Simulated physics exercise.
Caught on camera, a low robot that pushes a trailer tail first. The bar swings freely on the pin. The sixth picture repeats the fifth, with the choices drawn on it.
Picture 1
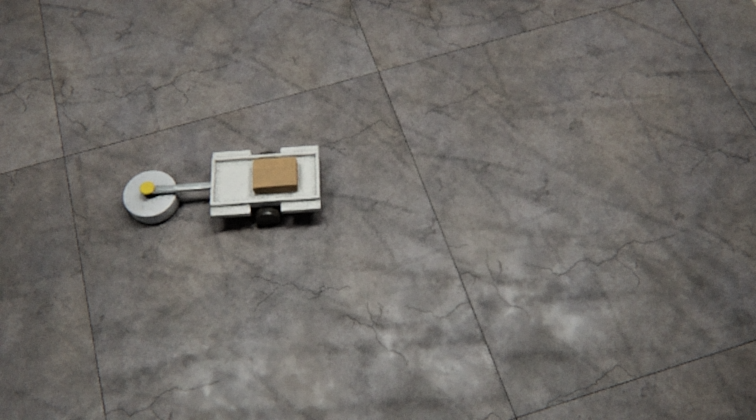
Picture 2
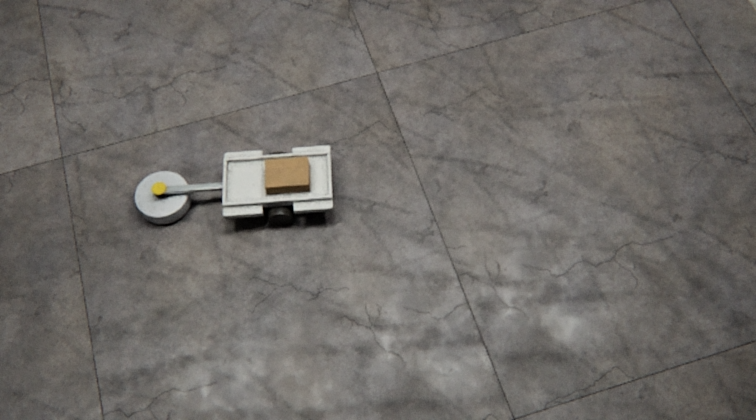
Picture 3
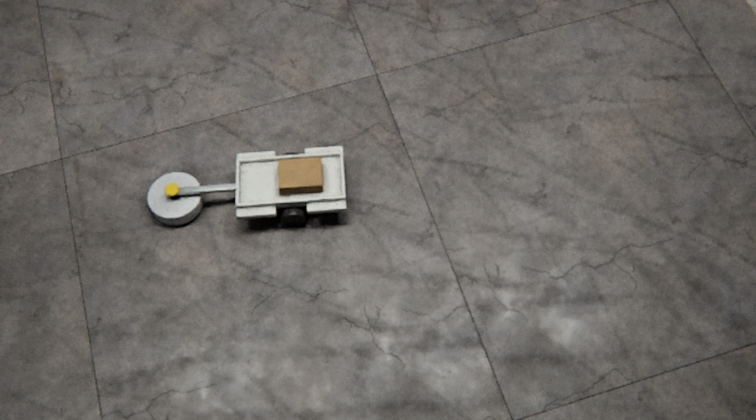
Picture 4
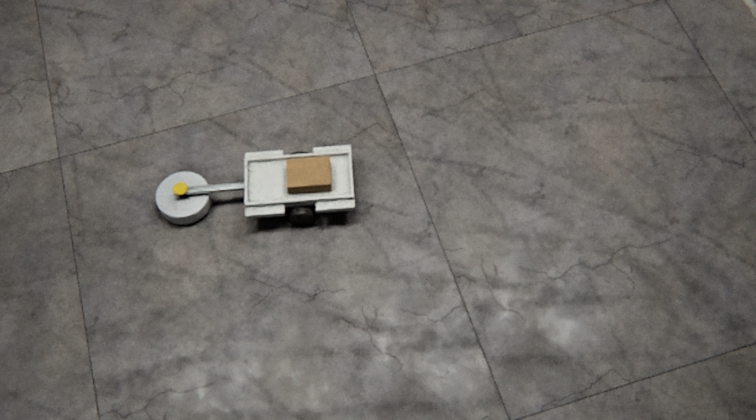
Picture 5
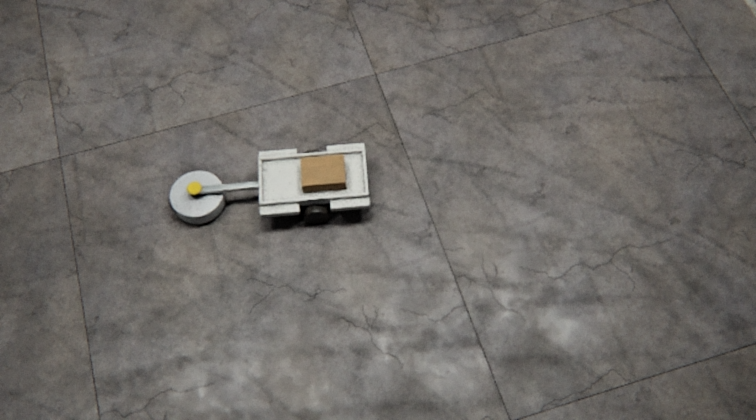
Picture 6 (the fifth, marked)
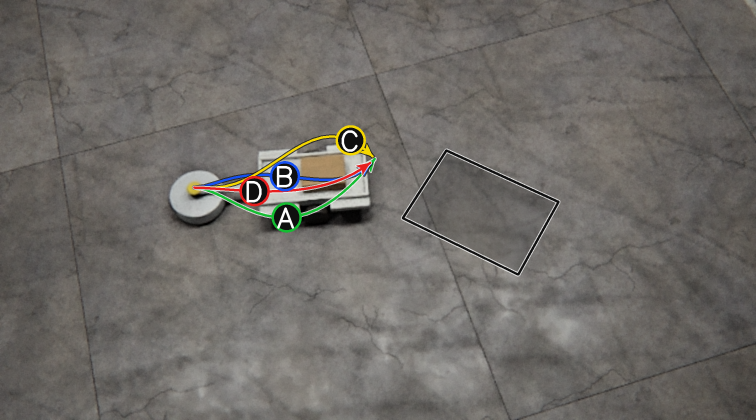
A white cart carrying a brown block moving a short way right across grey tiles, with a round robot following behind, joined by a bar.
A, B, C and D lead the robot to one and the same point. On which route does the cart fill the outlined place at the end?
C.
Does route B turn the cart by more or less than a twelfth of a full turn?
Less than that.
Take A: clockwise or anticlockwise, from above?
On that route, anticlockwise.
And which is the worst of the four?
The widest miss is A.
On the marked copy, A from (194, 188) via (287, 217) to (375, 159); B from (194, 188) via (285, 176) to (371, 164); C from (194, 188) via (287, 154) to (373, 157); D from (194, 188) via (285, 191) to (370, 163); the bay at (481, 210).
Following C. Soon after the start, robot (264, 178), cart (380, 173).
Later, robot (326, 145), cart (429, 183).
In the end, robot (375, 167), cart (480, 209); the cart stands in the bay.
As for the rest, A leaves the cart at (463, 98), out of the bay; B leaves the cart at (493, 173), out of the bay; D leaves the cart at (490, 143), out of the bay.
